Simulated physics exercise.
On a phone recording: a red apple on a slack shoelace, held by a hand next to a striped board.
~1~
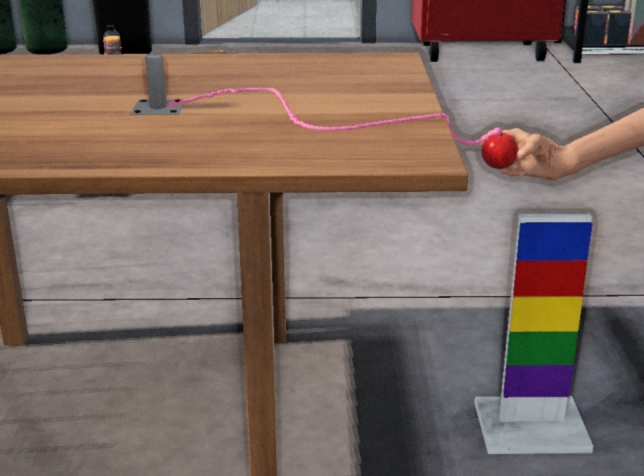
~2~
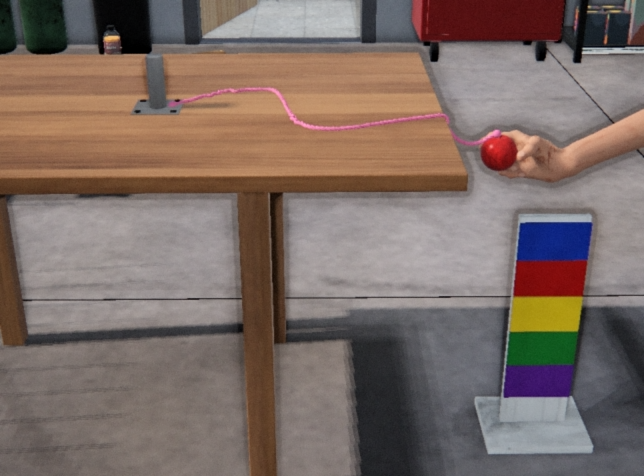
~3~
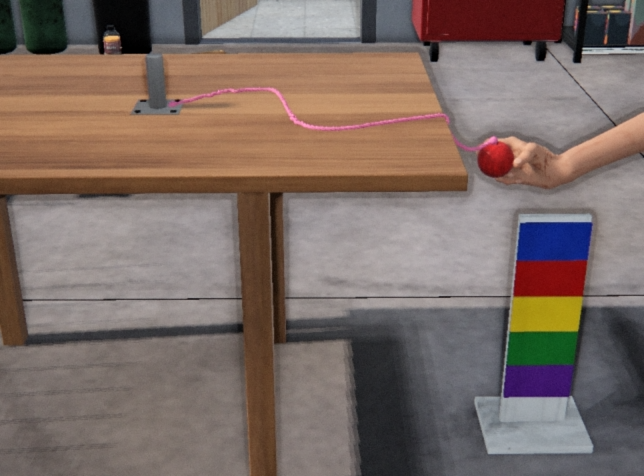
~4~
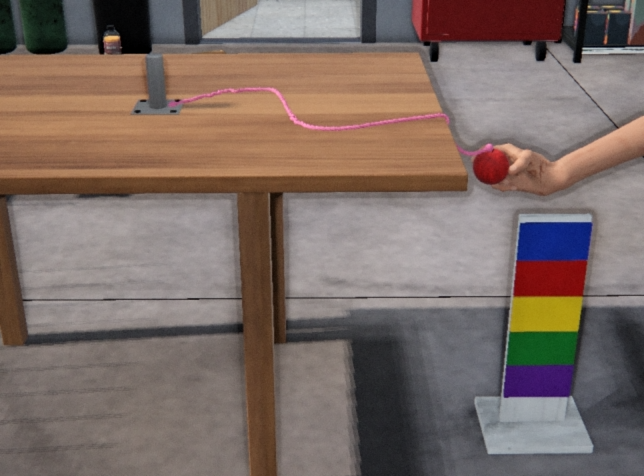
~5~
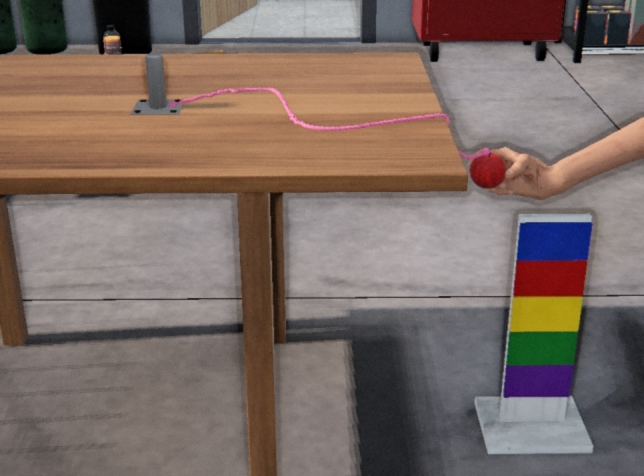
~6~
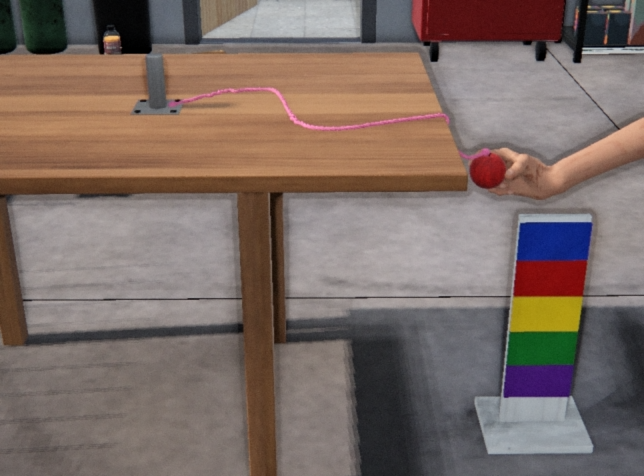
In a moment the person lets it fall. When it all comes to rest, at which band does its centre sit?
At yellow.
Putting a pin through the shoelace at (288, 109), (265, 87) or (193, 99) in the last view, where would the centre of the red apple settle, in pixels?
First try (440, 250), second try (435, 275), third try (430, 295).
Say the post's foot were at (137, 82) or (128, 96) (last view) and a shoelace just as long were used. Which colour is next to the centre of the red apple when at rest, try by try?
In turn, red and then red.
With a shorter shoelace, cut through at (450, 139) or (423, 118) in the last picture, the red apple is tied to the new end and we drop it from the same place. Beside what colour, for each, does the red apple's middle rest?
Cut one gives red; cut two gives blue.
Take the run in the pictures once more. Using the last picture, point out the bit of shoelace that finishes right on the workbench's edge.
That spot lies near (316, 128).
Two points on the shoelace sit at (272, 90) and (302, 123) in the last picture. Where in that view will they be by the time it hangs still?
First: (302, 105). Second: (421, 104).
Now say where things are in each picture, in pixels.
The first frame shows red apple (500, 150); blue (555, 243); red (551, 280); yellow (546, 315); green (542, 349); purple (538, 382).
The second frame shows red apple (499, 152); shoelace through (205, 96) (272, 90) (290, 113) (344, 129) (426, 117).
The third frame shows red apple (496, 159).
The fourth frame shows red apple (491, 166); shoelace through (205, 96) (272, 90) (290, 113) (344, 129) (426, 117).
The fifth frame shows red apple (488, 170).
The sixth frame shows red apple (488, 170); shoelace through (205, 96) (272, 90) (290, 113) (344, 129) (426, 117).
Soon after, apple near (452, 288); level with red.
Then, apple near (413, 289); level with yellow.
At rest, apple near (430, 302); level with yellow. Its middle rests at the yellow band.
